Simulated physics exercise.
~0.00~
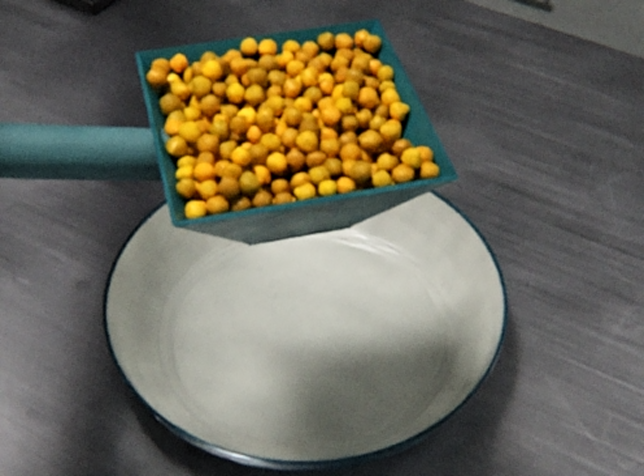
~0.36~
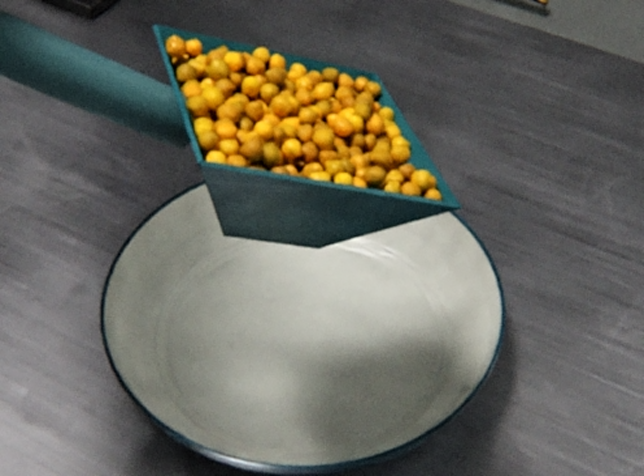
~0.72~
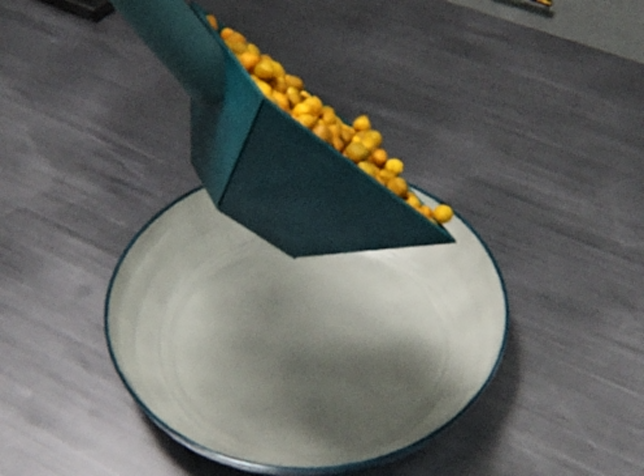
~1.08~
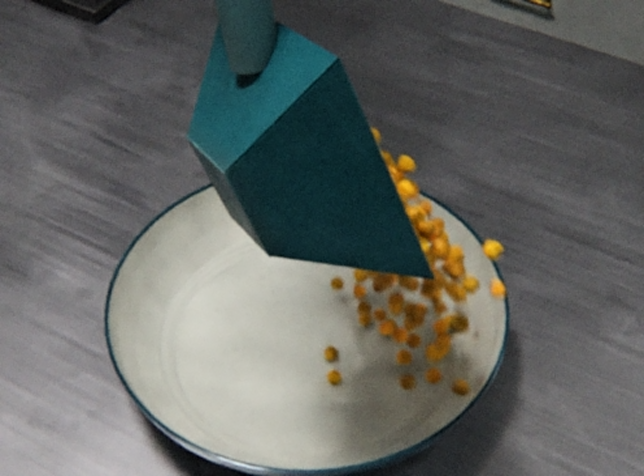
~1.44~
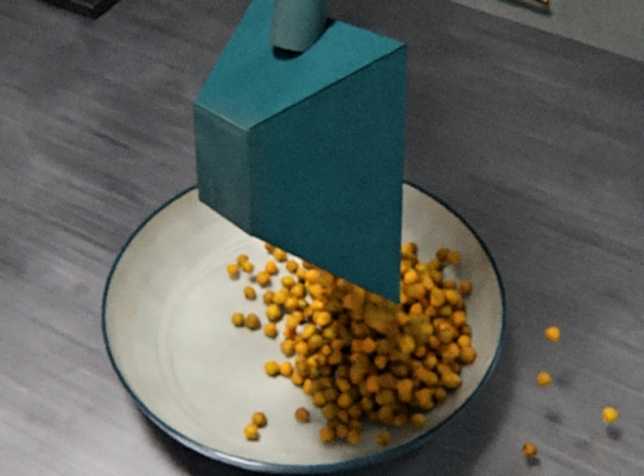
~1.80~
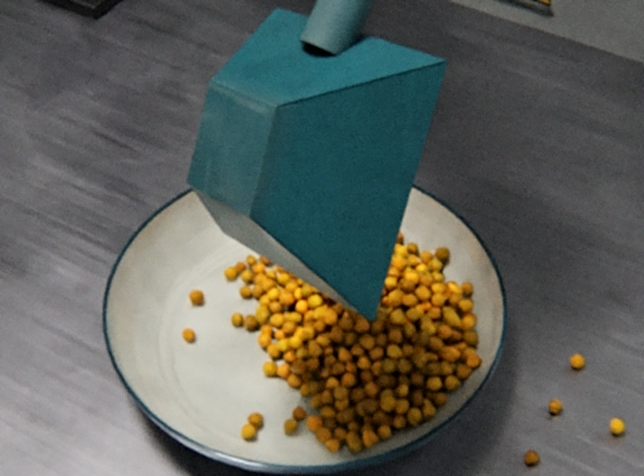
A pale round pan catches most yellow kernels from a tipping teal scoop; some land outside.
